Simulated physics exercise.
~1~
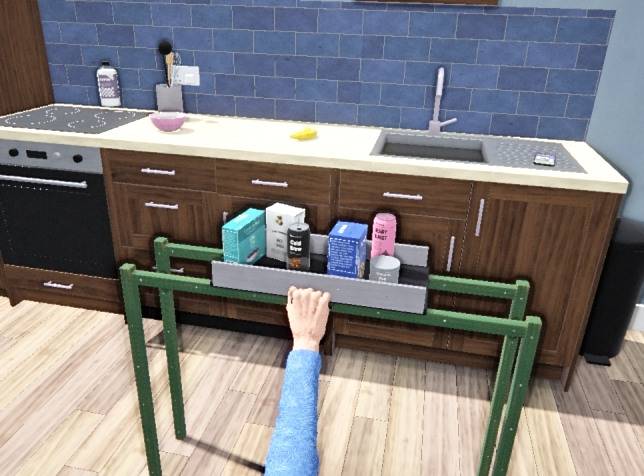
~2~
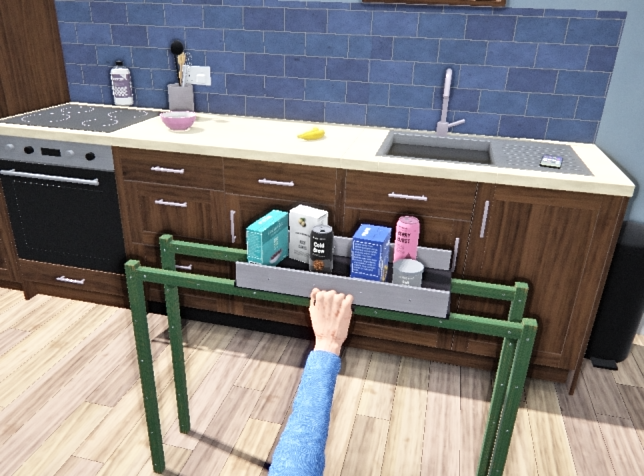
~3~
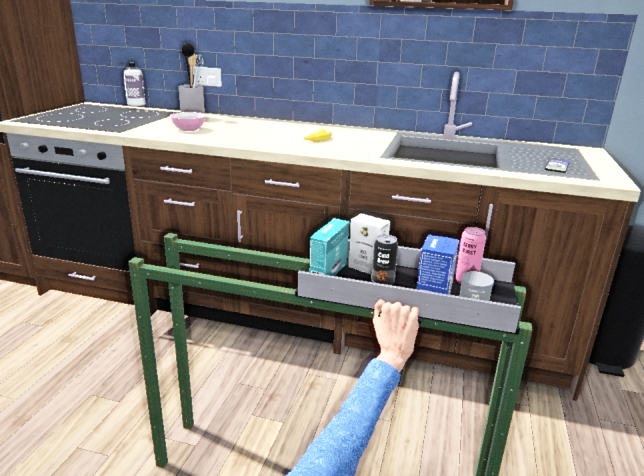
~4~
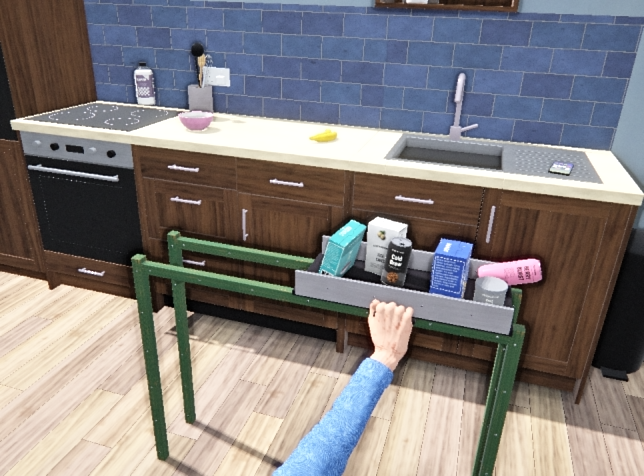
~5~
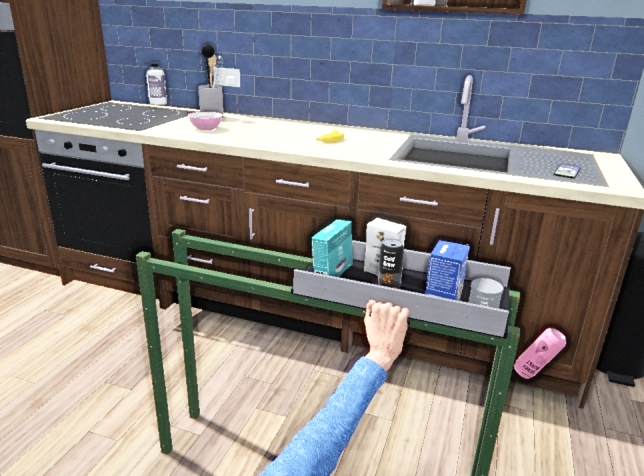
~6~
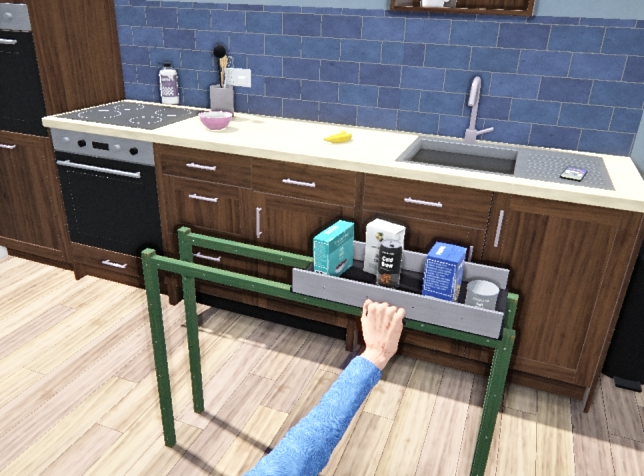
Grey tray pushed right along green rails by a hand, stopping abruptly, pink can toppling off the right end, other items staying aboard.
